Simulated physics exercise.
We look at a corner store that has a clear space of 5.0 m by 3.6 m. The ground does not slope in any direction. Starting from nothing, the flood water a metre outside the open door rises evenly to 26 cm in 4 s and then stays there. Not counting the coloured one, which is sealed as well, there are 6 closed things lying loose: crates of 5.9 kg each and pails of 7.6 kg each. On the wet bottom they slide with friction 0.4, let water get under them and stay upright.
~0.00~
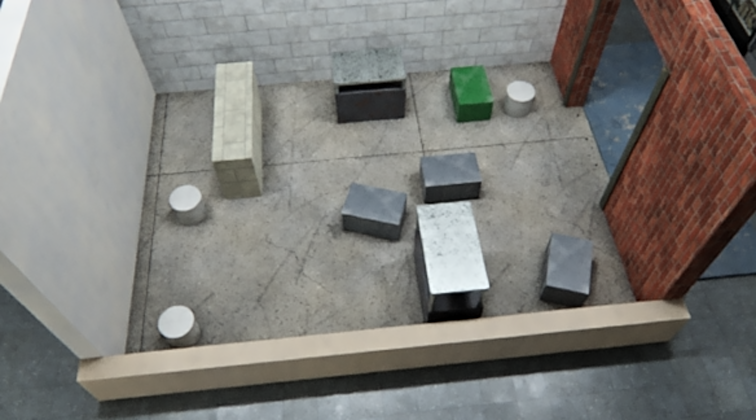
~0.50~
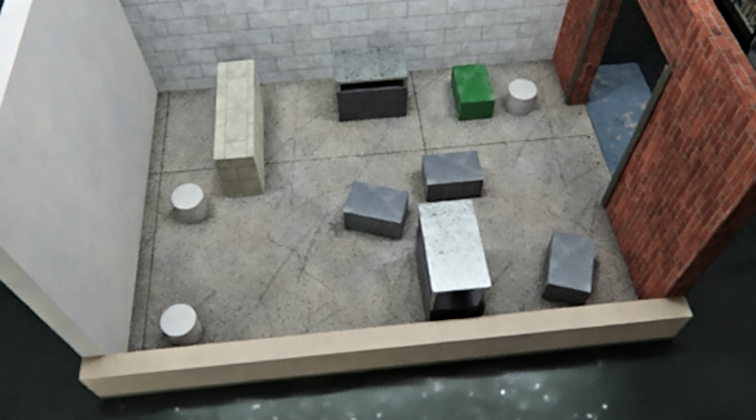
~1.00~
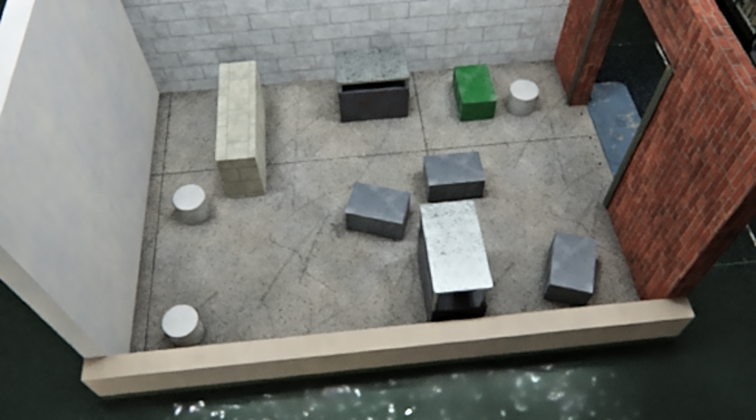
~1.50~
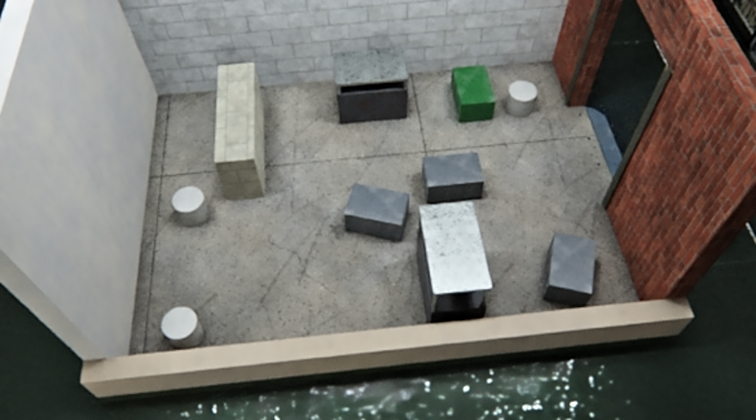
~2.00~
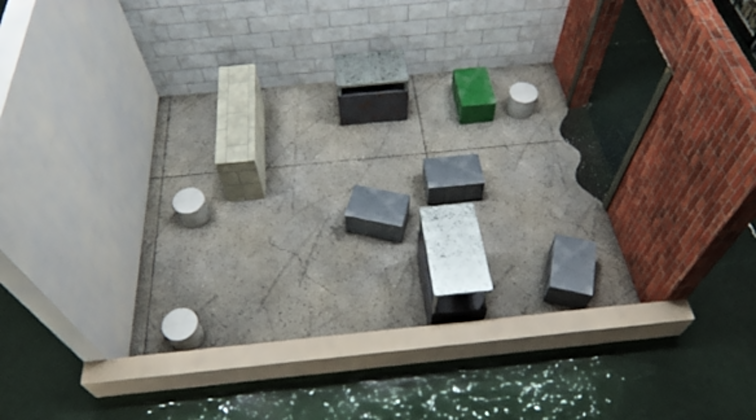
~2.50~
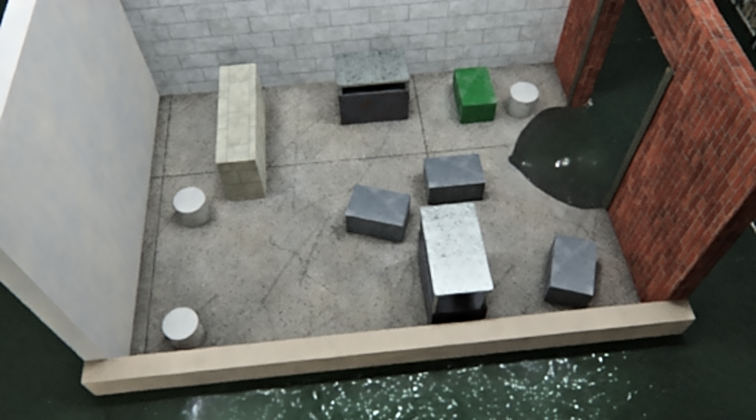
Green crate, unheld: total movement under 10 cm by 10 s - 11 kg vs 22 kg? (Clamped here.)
I reckon neither ballast is ample.
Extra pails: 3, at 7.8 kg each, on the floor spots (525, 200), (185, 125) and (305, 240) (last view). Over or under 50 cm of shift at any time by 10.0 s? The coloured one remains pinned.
Result, in order - exceeds it; falls shy; exceeds it.
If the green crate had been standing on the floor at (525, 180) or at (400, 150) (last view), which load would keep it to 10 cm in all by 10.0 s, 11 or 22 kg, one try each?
Neither mass does it, then neither mass does it.
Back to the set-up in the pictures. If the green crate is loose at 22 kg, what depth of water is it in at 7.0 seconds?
Depth: Approx. 12 cm.
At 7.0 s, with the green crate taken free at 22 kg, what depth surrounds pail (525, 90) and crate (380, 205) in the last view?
First roughly 6 cm, second roughly 12 cm.
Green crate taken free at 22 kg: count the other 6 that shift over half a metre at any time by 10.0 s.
I get 4.
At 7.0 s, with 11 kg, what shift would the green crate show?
50 cm.
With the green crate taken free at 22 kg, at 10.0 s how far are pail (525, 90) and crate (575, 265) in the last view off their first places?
In turn: 50 cm, 40 cm.
After 3.5 s the green crate would be 0 cm from its start with 11 kg and 0 cm from its start with 22 kg; 2 cm of water round it then.
After 4.5 s the green crate would be 23 cm from its start with 11 kg and 3 cm from its start with 22 kg; 6 cm of water round it then.
After 7.0 s the green crate would be 45 cm from its start with 11 kg and 52 cm from its start with 22 kg; 12 cm of water round it then.
After 10.0 s the green crate would be 73 cm from its start with 11 kg and 64 cm from its start with 22 kg; 12 cm of water round it then.
